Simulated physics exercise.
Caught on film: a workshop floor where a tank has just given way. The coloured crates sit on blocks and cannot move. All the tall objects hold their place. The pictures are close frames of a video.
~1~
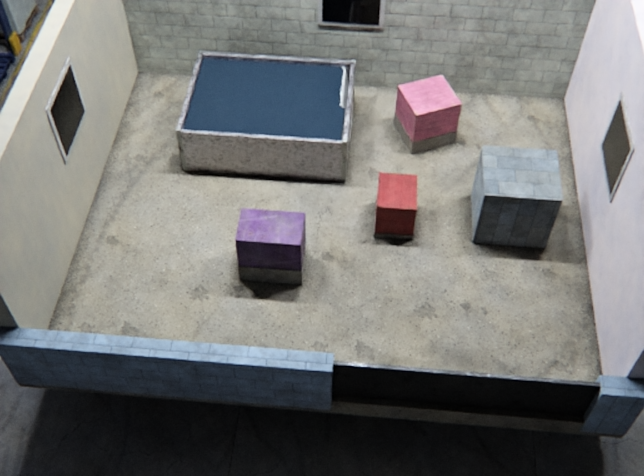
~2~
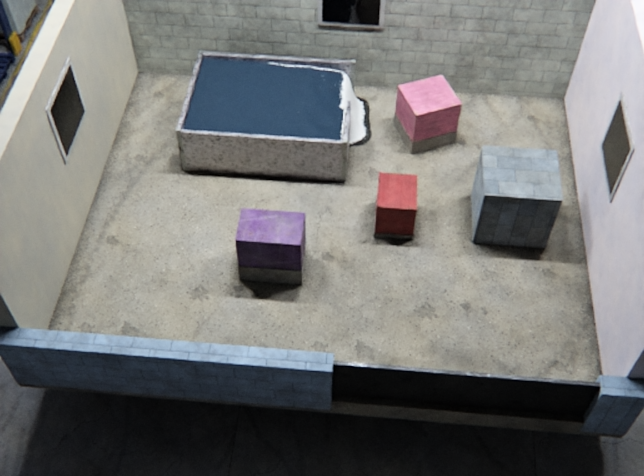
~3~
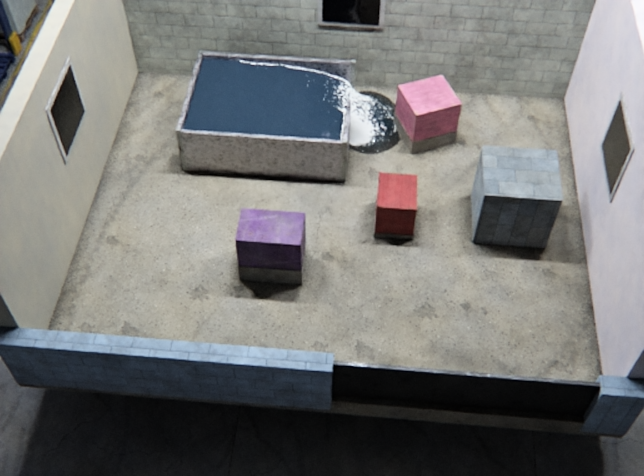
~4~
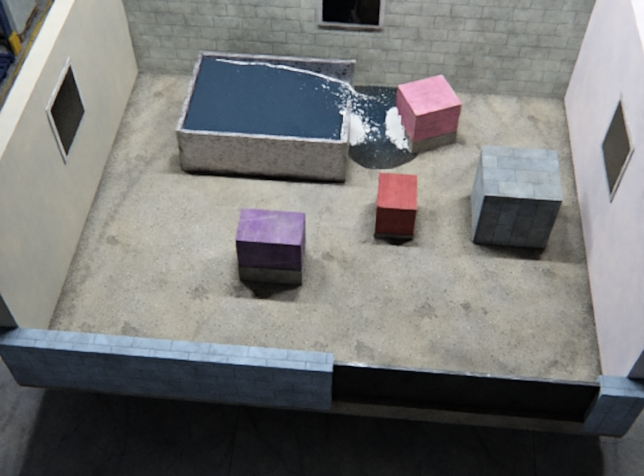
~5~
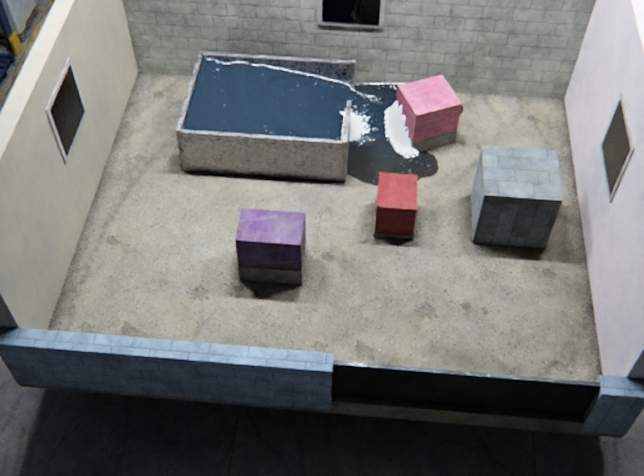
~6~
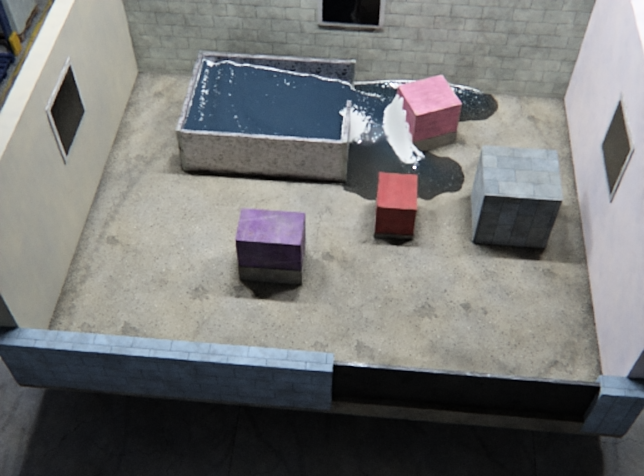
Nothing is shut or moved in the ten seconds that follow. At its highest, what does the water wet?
One by one: The purple crate escapes dry; the red crate is wetted; the pink crate is wetted.
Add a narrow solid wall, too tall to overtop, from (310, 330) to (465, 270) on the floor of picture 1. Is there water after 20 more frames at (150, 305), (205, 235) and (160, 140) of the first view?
One after the other: Dry, covered, clear.
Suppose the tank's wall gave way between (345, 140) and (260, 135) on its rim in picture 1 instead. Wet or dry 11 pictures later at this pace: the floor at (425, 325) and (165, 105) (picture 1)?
In turn: Wet, clear.
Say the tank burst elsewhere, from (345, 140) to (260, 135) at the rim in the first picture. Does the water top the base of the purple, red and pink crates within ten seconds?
Then: Purple takes water, red gets wet, pink escapes it.
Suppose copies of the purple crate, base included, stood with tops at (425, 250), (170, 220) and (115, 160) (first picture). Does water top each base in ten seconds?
One after the other: Keeps dry, remains dry, stays dry.
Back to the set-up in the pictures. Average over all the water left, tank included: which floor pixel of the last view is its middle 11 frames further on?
Roughly at (341, 139).
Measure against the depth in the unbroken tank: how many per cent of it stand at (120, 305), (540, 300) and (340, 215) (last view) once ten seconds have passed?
Roughly 16, 10 and 10 per cent, in turn.
A moment on, water covers 20 % of the floor; the purple crate not reached, the red crate water round its plinth, the pink crate water round its plinth.
Next, water covers 35 % of the floor; the purple crate water round its plinth, the red crate water round its plinth, the pink crate water round its plinth.
Then, water covers 65 % of the floor; the purple crate water round its plinth, the red crate water round its plinth, the pink crate water round its plinth.
Later, water covers 85 % of the floor; the purple crate water round its plinth, the red crate water round its plinth, the pink crate water round its plinth.
In the end, water covers 100 % of the floor; the purple crate stayed above the water, the red crate was topped, the pink crate was topped.
